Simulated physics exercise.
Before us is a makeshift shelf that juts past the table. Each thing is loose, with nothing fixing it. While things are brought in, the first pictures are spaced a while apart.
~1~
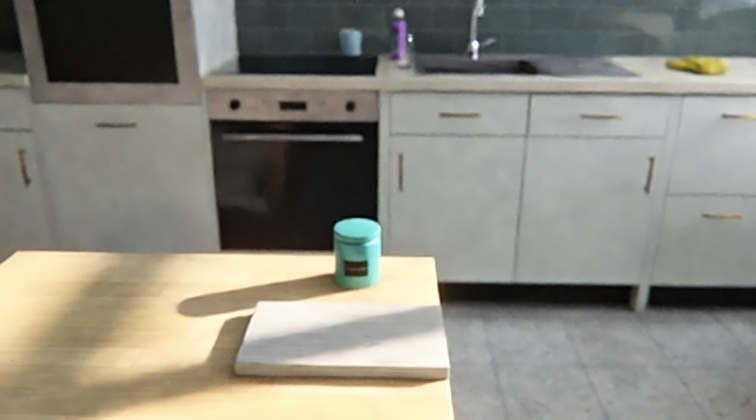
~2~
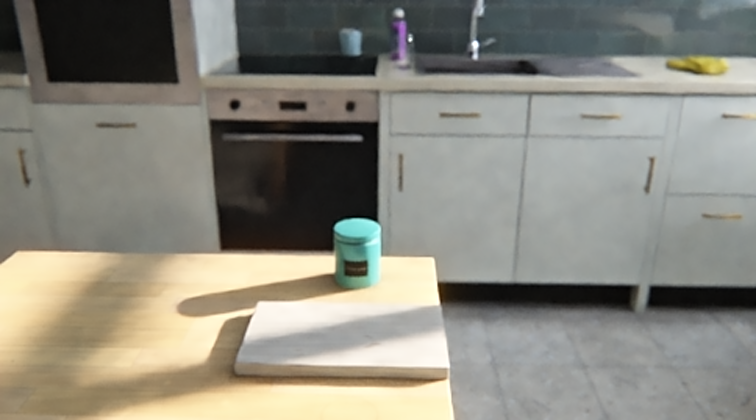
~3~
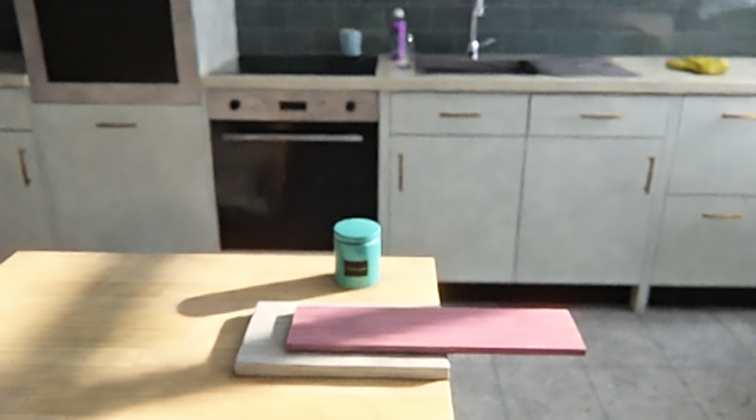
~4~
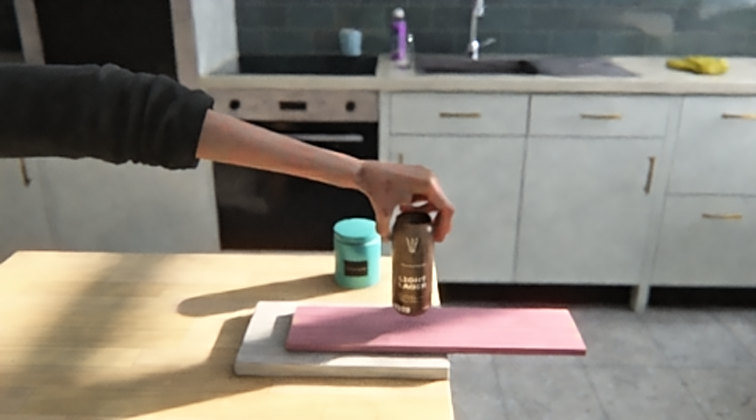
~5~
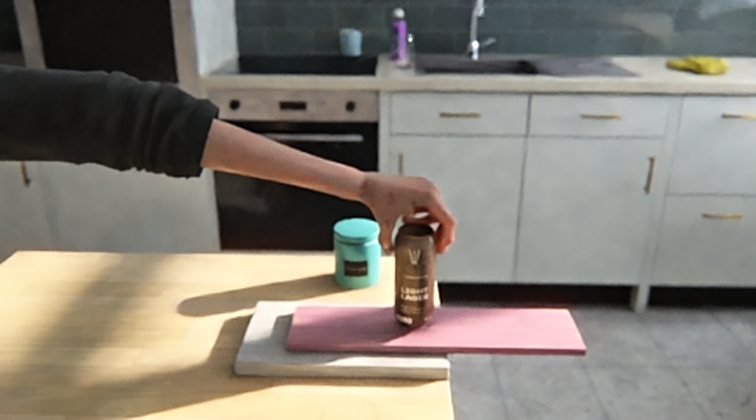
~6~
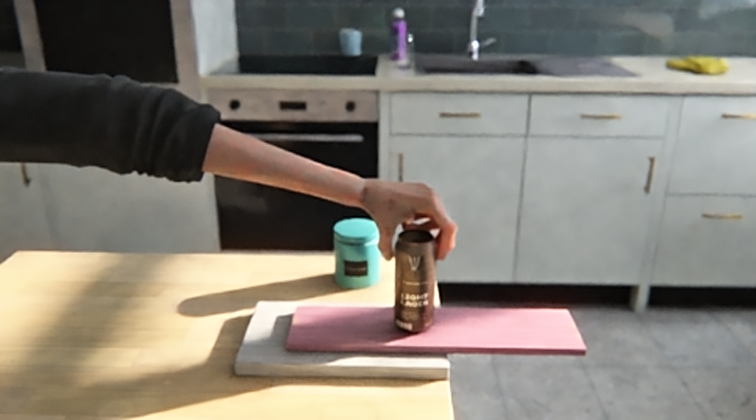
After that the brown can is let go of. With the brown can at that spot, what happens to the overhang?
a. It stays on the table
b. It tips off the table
It stays on the table (a).
Then, 0.50 s on from there, no change.
Then, 1.10 s on from there, brown can resting near (415, 282).
Then, 1.60 s on from there, things are still on the move.
Then, 2.30 s on from there, no change.
In the end, all 4 unmoved. At the end, from the last picture's camera, brown can near (415, 283). The plank stays on the table.
